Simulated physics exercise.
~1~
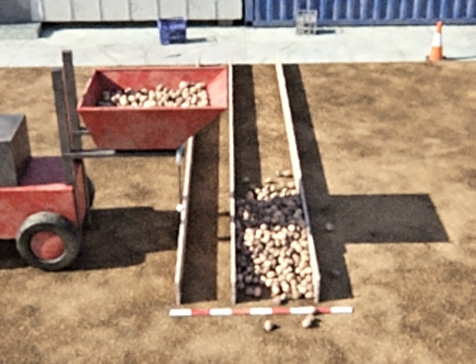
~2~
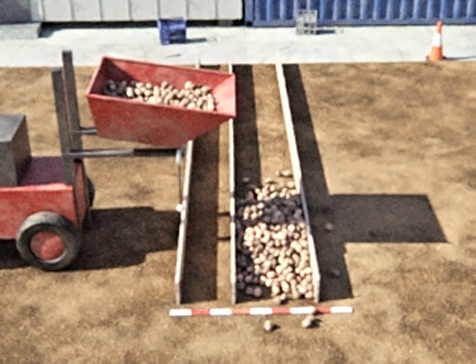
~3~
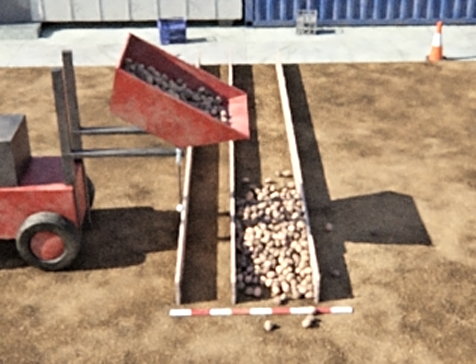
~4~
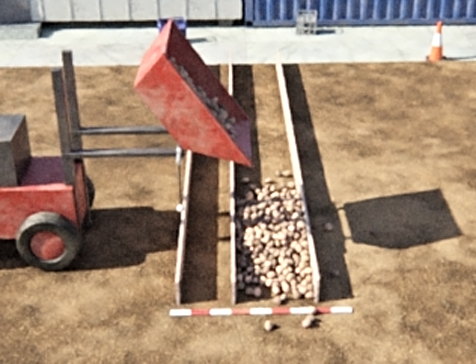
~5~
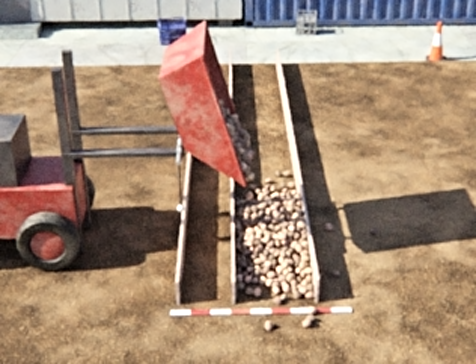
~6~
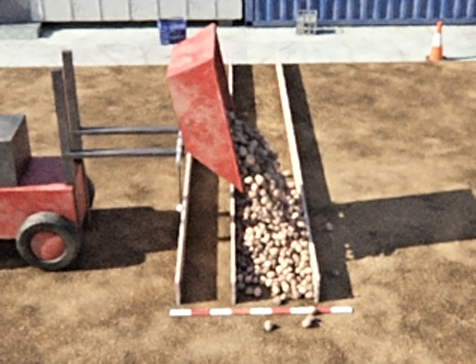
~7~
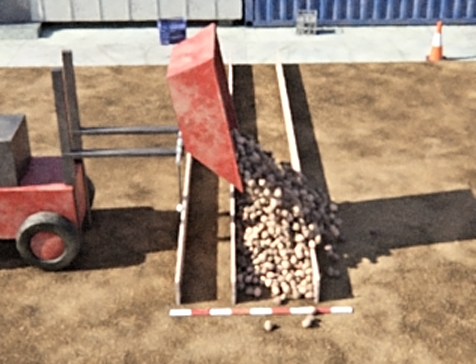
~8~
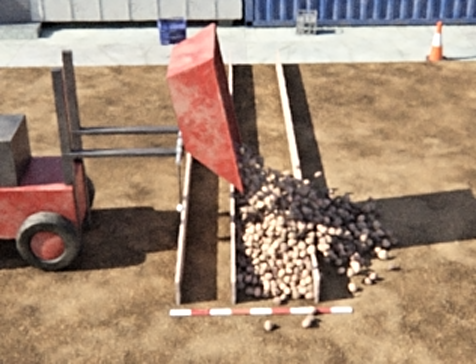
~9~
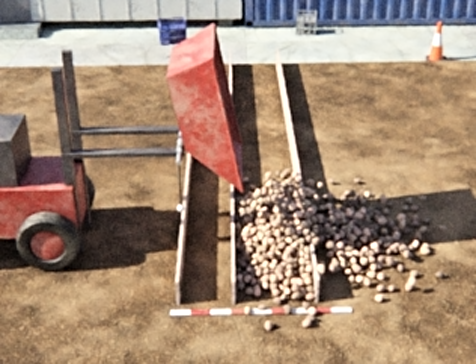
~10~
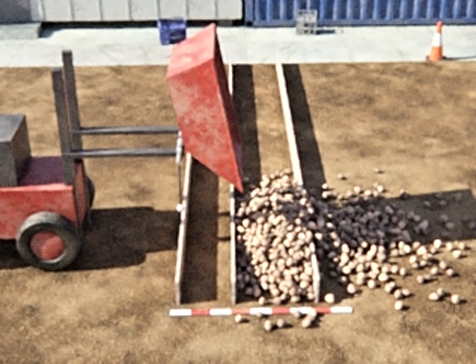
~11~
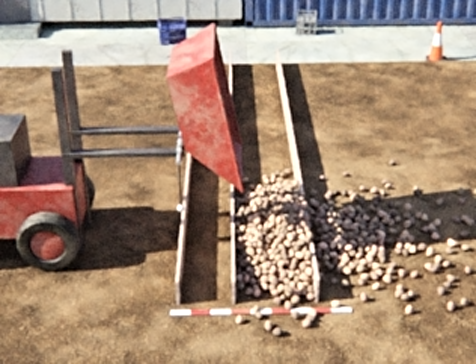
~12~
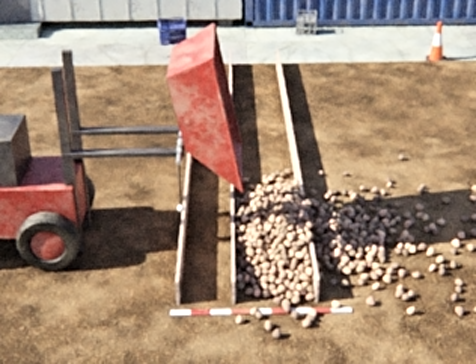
A red skip on a forklift tips right, spilling stones onto a pile and over a plank.
